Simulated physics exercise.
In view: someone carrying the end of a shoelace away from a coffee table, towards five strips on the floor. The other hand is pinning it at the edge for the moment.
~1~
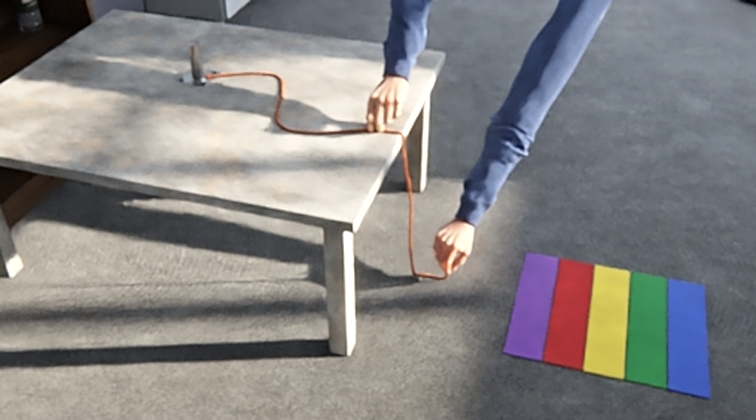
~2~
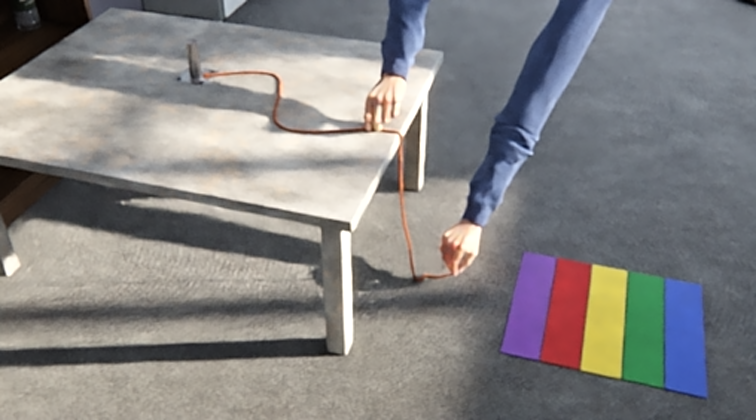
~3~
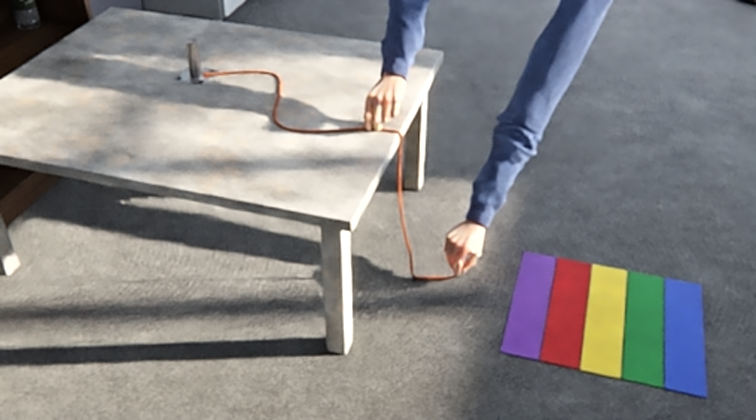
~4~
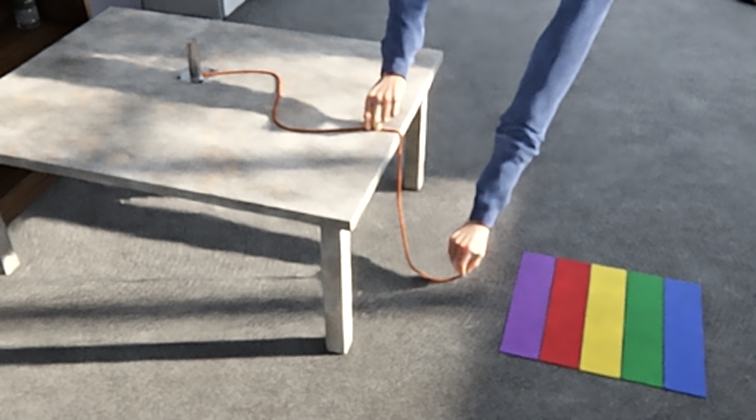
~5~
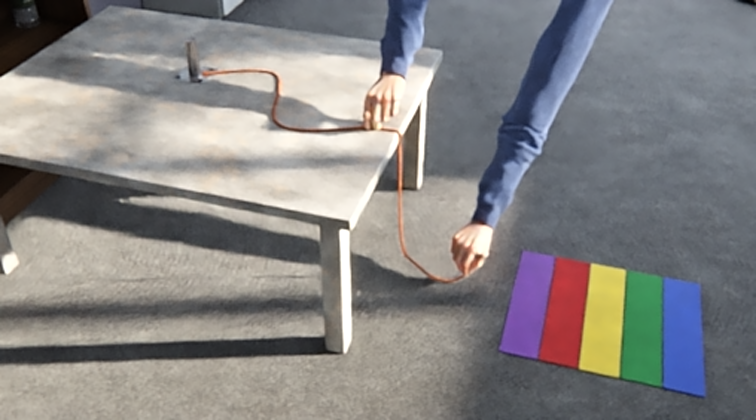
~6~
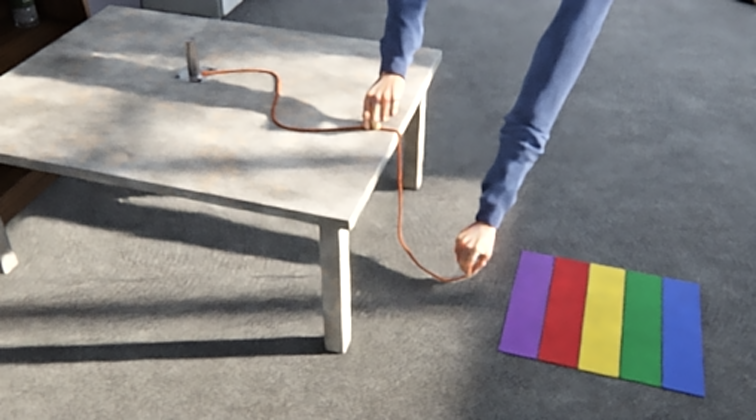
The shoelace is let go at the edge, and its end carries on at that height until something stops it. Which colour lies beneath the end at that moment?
Green.
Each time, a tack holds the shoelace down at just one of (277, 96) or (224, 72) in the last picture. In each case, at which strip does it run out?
First try yellow, second try green.
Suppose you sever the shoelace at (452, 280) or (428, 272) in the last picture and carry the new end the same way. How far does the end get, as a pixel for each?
In turn, around (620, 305) and around (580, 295).
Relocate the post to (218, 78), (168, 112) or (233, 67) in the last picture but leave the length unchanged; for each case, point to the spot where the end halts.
The first try gives (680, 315), the second (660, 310) and the third (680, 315).
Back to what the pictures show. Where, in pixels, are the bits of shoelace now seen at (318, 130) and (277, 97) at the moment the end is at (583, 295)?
Around (397, 124) and around (306, 104).
Soon after, end near (583, 295); over red.
Then, end near (622, 303); over yellow.
At full stretch, end near (645, 308); over green. It gets as far as the green strip.
